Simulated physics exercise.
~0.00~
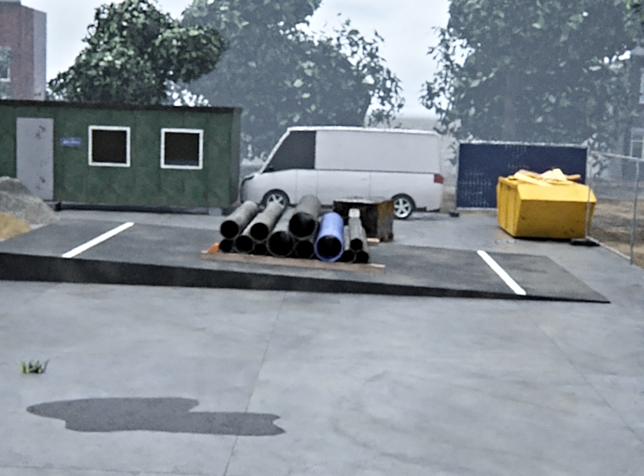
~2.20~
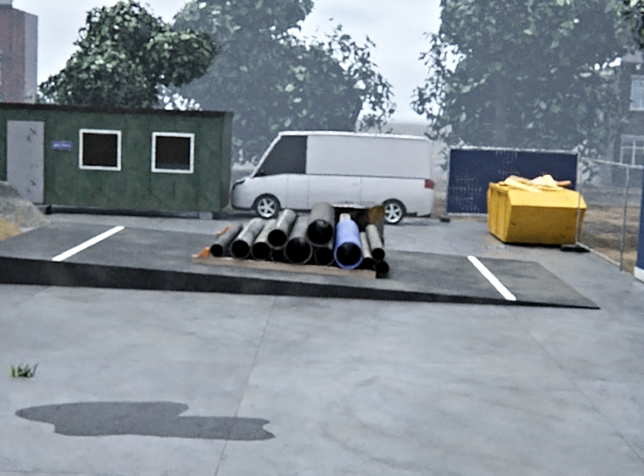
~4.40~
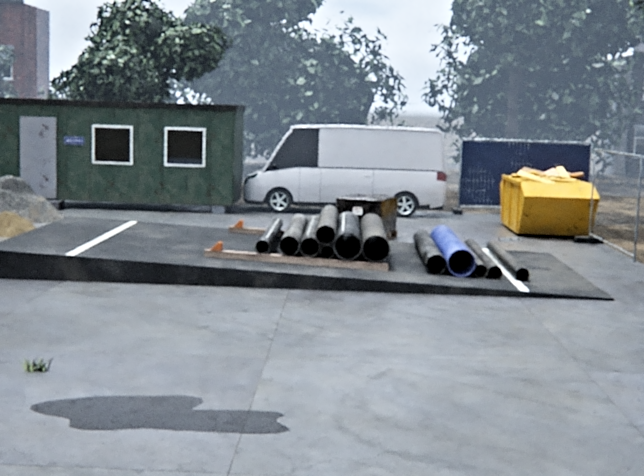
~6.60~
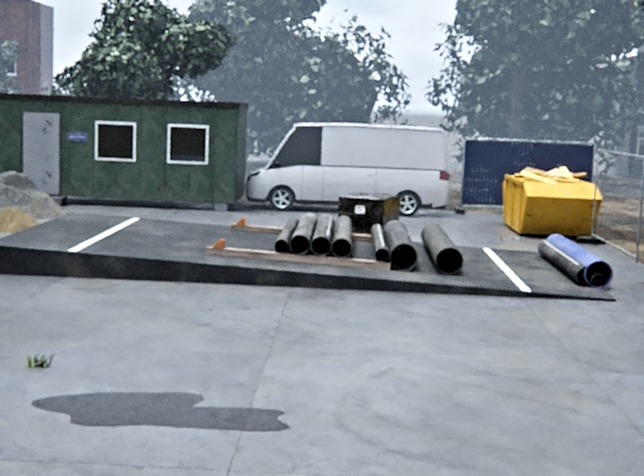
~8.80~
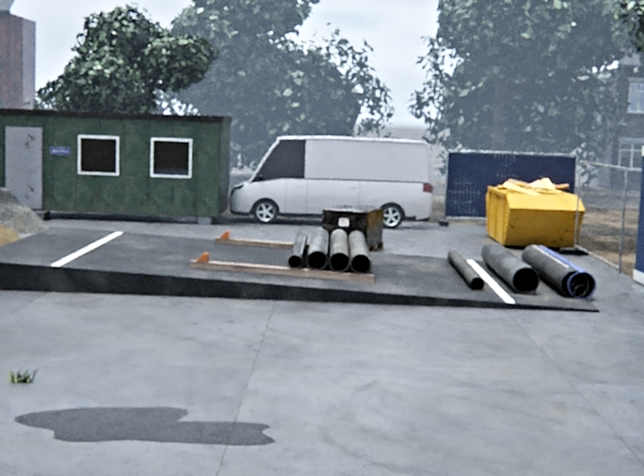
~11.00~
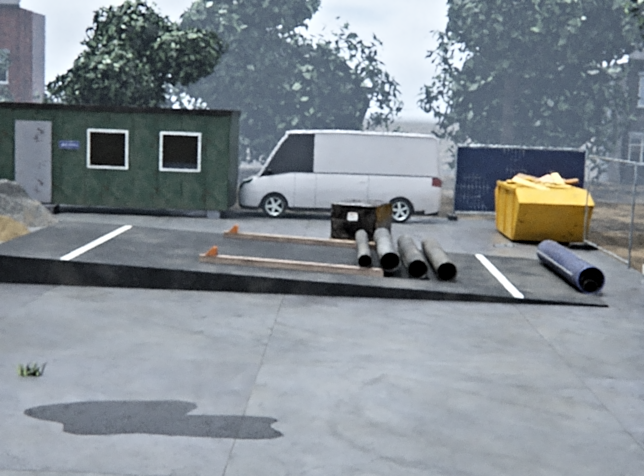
Stacked pipes on wooden bearers spreading and rolling right down a sloping asphalt pad, the blue one ending past the white line.
